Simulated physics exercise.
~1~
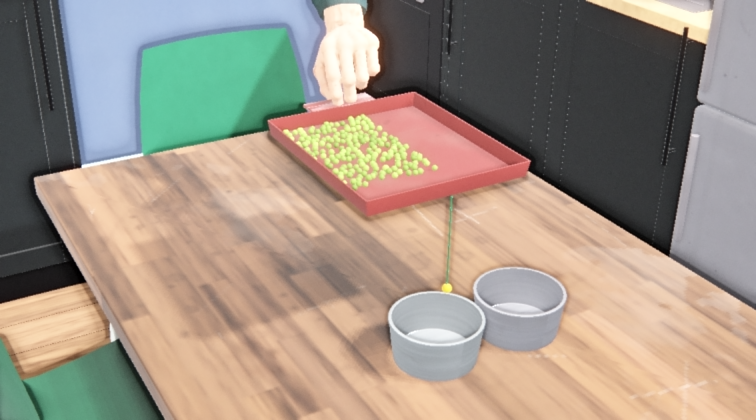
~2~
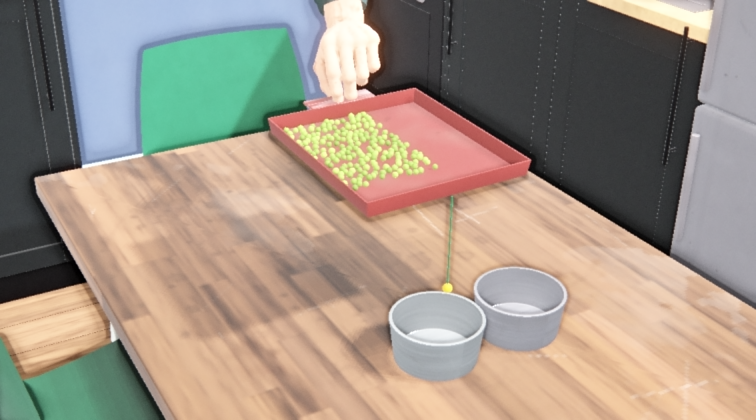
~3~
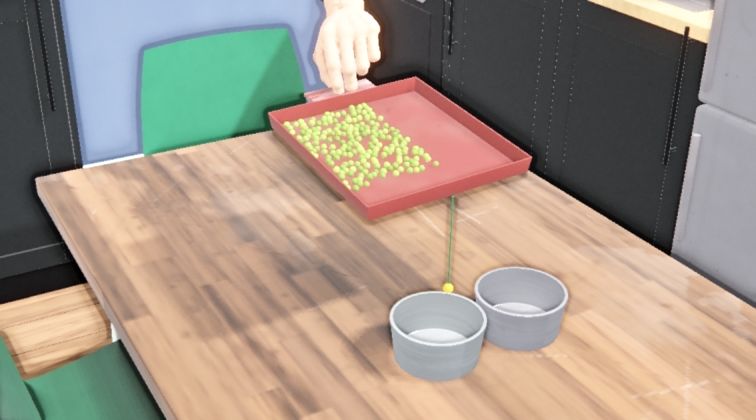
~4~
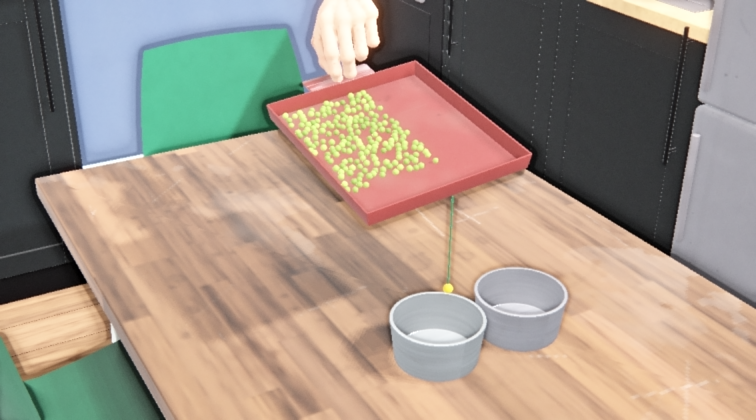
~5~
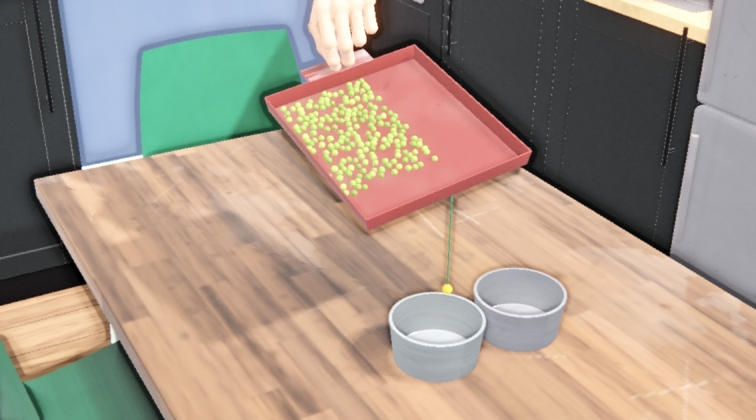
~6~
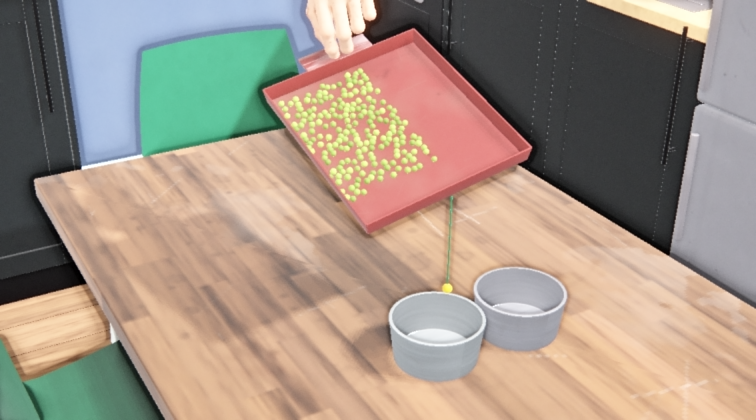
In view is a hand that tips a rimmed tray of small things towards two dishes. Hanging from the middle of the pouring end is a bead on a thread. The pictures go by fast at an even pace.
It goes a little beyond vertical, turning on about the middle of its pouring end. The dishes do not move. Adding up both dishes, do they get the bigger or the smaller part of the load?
They get the smaller part.
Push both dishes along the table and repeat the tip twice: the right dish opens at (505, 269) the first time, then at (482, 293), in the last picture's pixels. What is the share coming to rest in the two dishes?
First some 0, then 90 per cent.
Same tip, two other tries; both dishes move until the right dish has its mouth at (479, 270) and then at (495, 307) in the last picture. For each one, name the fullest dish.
In the first position the left of the two, in the second the left of the two.
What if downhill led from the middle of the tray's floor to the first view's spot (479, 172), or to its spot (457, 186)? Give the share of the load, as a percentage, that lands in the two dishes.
The first try yields 70 percent and the second 70 percent.
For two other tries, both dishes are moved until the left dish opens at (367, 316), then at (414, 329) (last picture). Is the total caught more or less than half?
In the first position a majority, in the second a minority.
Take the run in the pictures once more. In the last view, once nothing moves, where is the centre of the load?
Centre at rest, last view: Approx. (357, 364).
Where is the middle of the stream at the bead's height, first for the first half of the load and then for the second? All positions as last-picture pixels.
The leading part at (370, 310), the rest of it at (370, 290).
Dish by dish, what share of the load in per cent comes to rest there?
Left dish: Around 0 in a hundred; right dish: Around 0 in a hundred.
Soon after the last picture, tray tipped steeply; most on the tray; a stray few outside both; a small part in the air.
A little later, tray tipped past a quarter turn; about half on the tray; a stray few in the left dish; about half outside both; a small part in the air.
Later still, tray tipped past a quarter turn; a stray few in the left dish; nearly all outside both.
By the end, tray tipped past a quarter turn; a stray few in the left dish; none in the right dish; nearly all outside both.
